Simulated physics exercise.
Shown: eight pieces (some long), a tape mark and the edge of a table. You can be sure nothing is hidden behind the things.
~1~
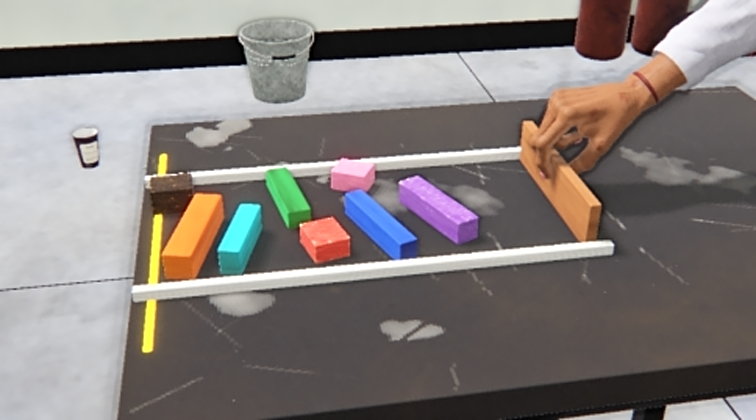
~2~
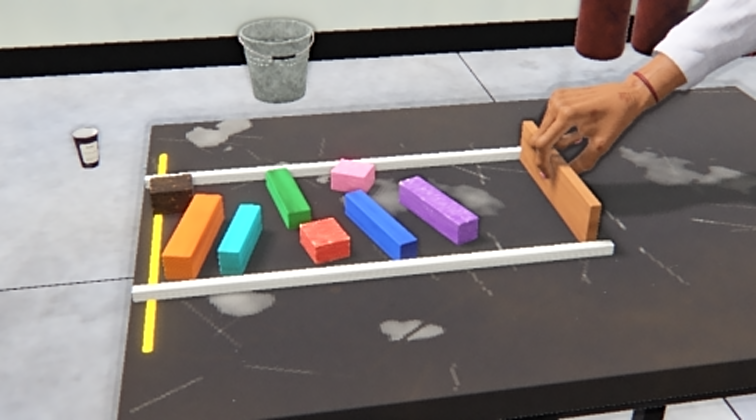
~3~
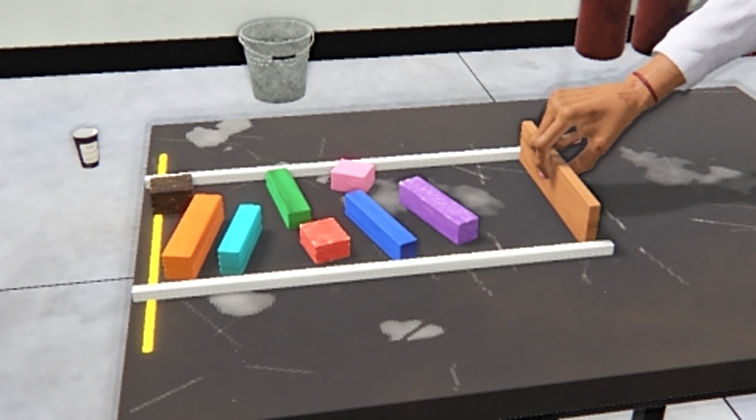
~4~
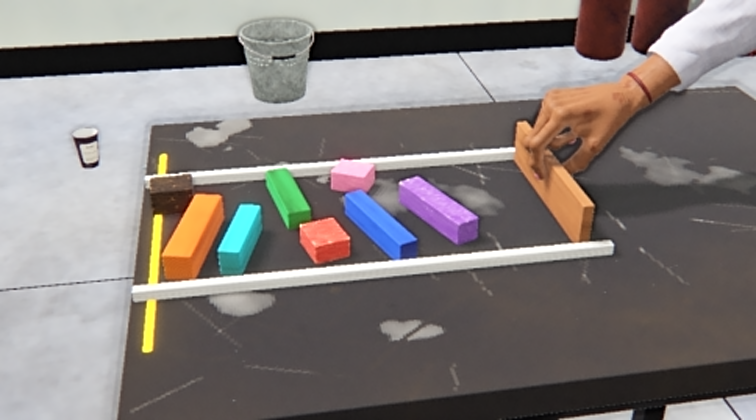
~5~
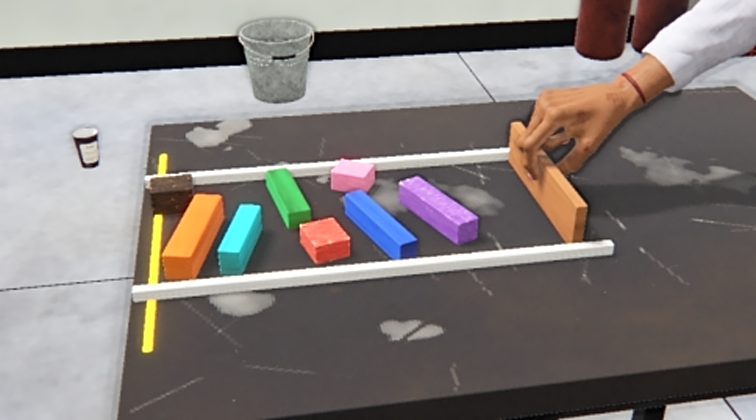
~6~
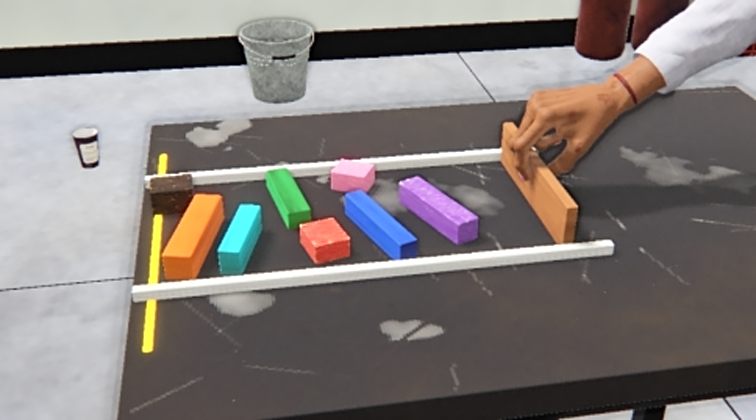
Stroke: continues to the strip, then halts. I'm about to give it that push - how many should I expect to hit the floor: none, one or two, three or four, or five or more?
Expect five or more.
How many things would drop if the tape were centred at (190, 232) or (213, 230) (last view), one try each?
Result, try by try: 5, 3.
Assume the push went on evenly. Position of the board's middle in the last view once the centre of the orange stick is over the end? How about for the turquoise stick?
The middle sits near (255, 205) for the first and near (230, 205) for the other.
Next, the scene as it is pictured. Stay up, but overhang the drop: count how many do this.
Looks like 2 of them.
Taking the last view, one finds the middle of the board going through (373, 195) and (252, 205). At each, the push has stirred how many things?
One spot: 4. Other spot: 8.
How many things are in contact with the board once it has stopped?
2.
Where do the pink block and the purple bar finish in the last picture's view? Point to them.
You'll see the pink block at (139, 199), with the purple bar at (142, 235).
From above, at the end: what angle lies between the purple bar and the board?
Misalignment: Close to 0°.
Soon after, none off yet; black block at rest near (173, 195); orange stick at rest near (195, 236); turquoise stick at rest near (241, 240).
In the end, the number that fall off is five or more; gone, blue stick, red block, green stick, turquoise stick, orange stick and black block.
